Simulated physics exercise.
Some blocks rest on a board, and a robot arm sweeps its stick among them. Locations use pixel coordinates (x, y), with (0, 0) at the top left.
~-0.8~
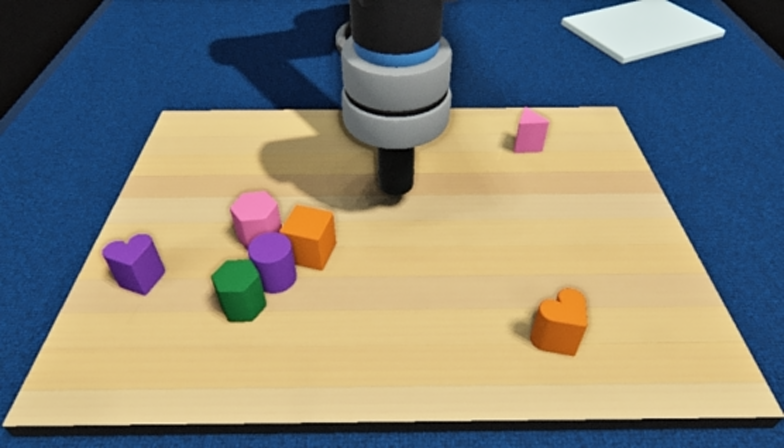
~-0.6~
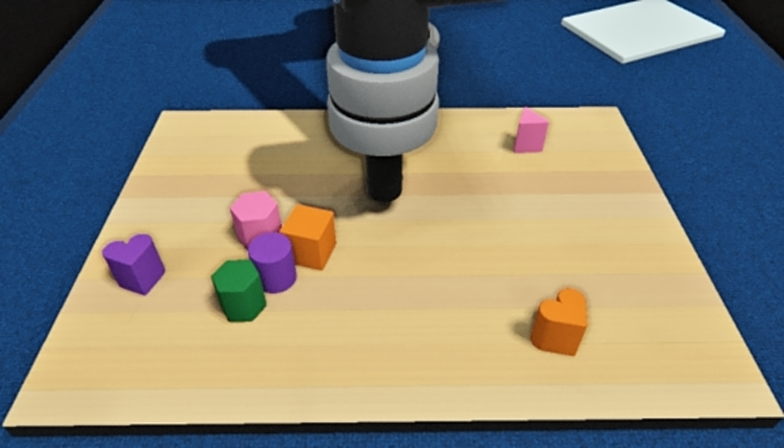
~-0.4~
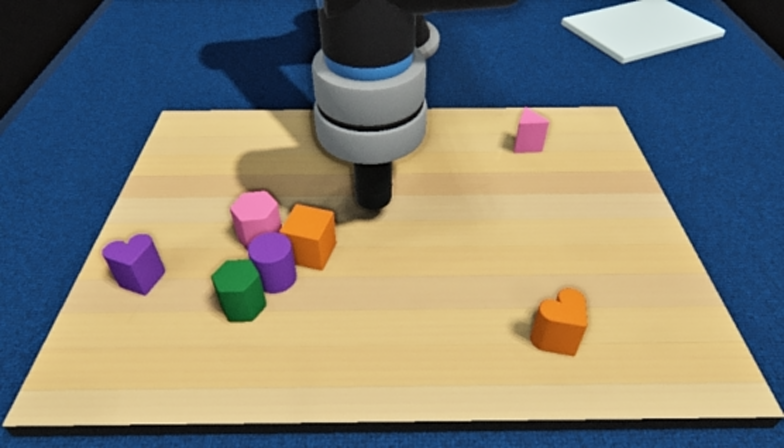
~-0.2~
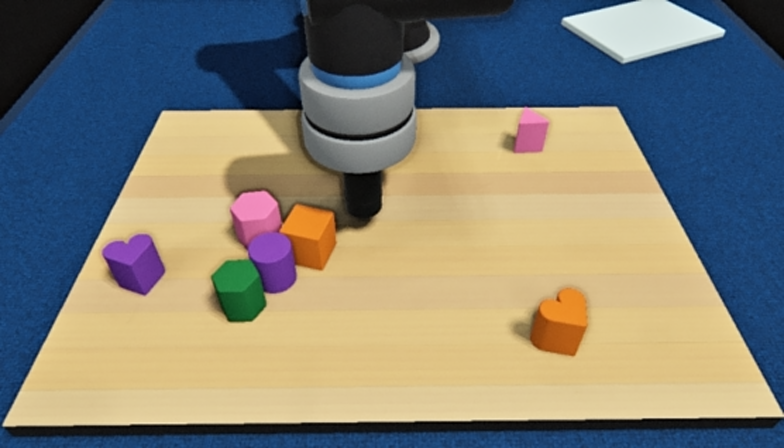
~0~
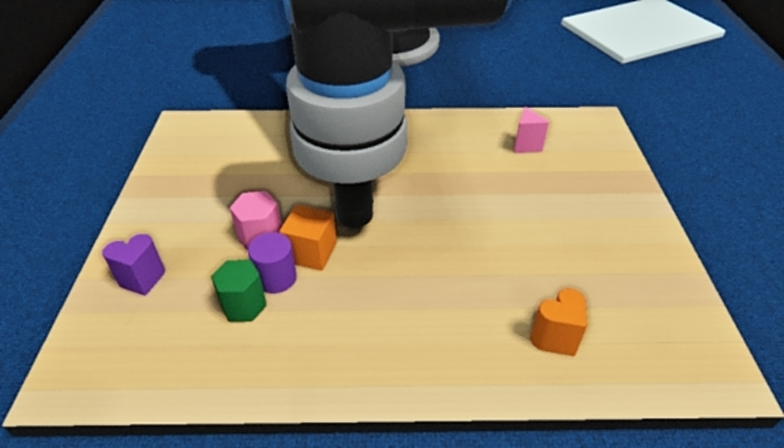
On a wooden board, a robot arm's black stick moving slowly down and left toward an orange block, the blocks staying still.
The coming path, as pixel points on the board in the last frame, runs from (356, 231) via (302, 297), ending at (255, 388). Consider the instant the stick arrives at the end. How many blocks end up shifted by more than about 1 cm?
By the end, three or more blocks will have moved.
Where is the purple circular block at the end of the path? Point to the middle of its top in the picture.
Its top centre lands on (223, 255).
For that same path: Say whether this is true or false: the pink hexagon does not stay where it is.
My answer: False.
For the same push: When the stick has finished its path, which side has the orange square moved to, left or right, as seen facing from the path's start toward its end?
It is displaced to the right.
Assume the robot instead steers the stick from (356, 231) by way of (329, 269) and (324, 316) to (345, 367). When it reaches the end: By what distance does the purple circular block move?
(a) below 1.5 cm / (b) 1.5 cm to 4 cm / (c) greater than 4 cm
(b)
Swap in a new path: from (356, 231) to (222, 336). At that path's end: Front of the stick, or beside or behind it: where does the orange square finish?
My guess is it ends up beside or behind the stick.
The first path, step by step. One third of the way, stick at (317, 259); green hexagon at (218, 289); purple circular block at (227, 255); orange square at (275, 234), turned 80° clockwise.
Two thirds of the way, stick at (283, 309); green hexagon at (218, 289); purple circular block at (223, 255); orange square at (272, 237), turned 100° clockwise.
At the end, stick at (251, 374); green hexagon at (218, 289); pink hexagon not moved; purple circular block at (223, 255); orange square at (272, 237), turned 100° clockwise.
